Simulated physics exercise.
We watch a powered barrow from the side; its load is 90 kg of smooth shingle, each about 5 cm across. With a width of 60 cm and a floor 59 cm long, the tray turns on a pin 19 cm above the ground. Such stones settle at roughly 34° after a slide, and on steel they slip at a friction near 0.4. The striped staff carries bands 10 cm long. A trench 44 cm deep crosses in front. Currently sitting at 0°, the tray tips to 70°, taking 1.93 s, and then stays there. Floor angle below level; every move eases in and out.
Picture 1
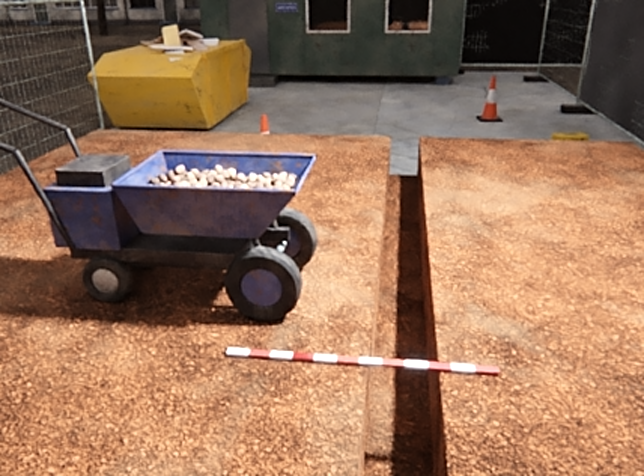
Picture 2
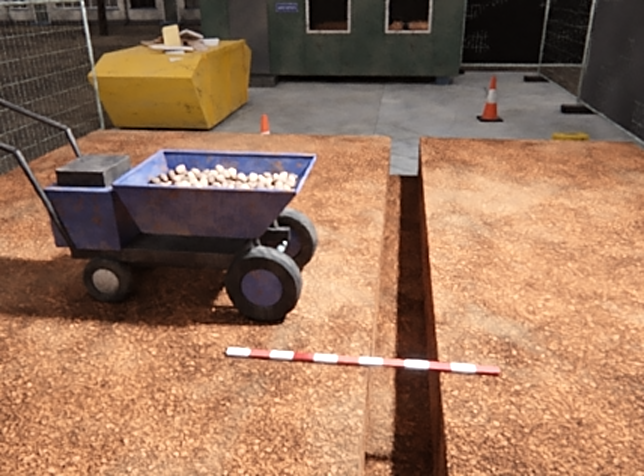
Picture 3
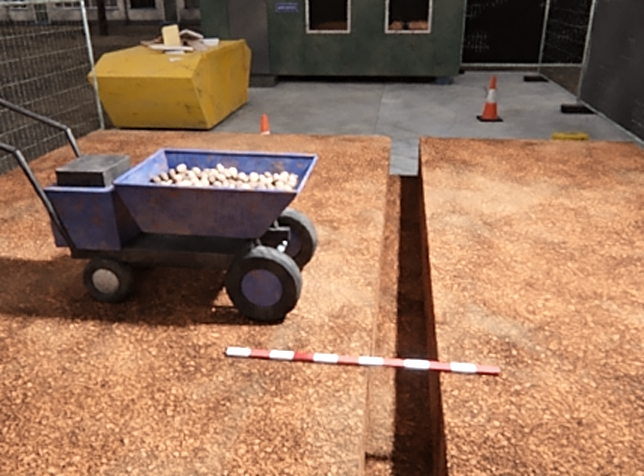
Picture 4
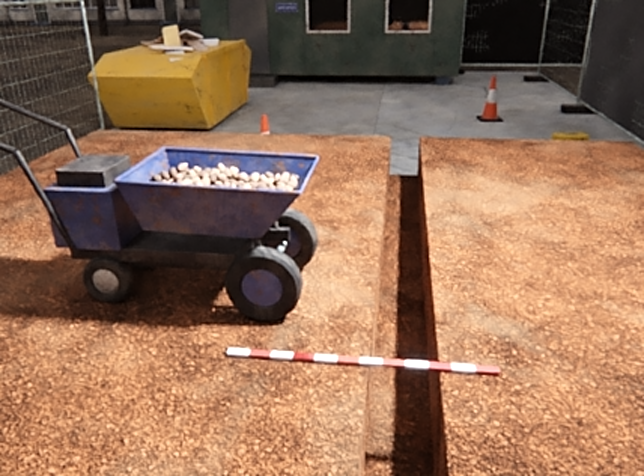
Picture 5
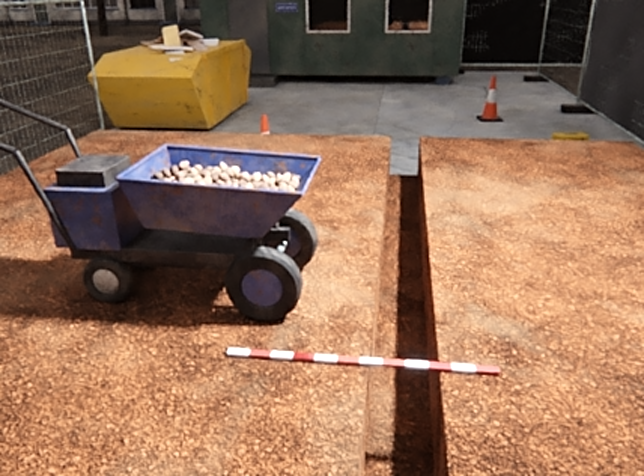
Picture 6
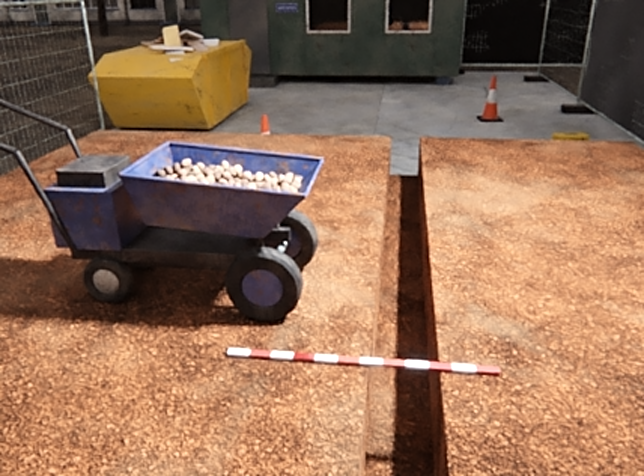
The blue tray of a powered barrow, loaded with smooth pale stones, sat level at first, then tilted very slightly toward the trench on its right, while the barrow's wheels and the striped staff stayed still.
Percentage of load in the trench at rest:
95 %.
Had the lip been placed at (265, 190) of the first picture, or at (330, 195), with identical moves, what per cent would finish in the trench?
Roughly 90 in a hundred, then 50 in a hundred.
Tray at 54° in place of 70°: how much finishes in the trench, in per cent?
Roughly 65% would end there.
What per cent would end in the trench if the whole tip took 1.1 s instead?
Then about 85 per cent.
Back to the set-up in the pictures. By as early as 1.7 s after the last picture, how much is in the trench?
Close to 65 per cent at that time.
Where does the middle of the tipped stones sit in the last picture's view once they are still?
Roughly (406, 355), I'd say.
Then, 1.2 s after the last picture the floor is at 59°, 98 % in the tray, 2 % in the trench; the foremost stones are at (387, 255).
Then, 1.7 s after the last picture the floor is at 70°, 28 % in the tray, 67 % in the trench, 5 % past the trench; the foremost stones are at (486, 298).
Then, 2.1 s after the last picture the floor is at 70°, 8 % in the tray, 87 % in the trench, 5 % past the trench; the foremost stones are at (521, 301).
Then, 4.0 s after the last picture the floor is at 70°, 0 % in the tray, 95 % in the trench, 5 % past the trench; the foremost stones are at (530, 299).
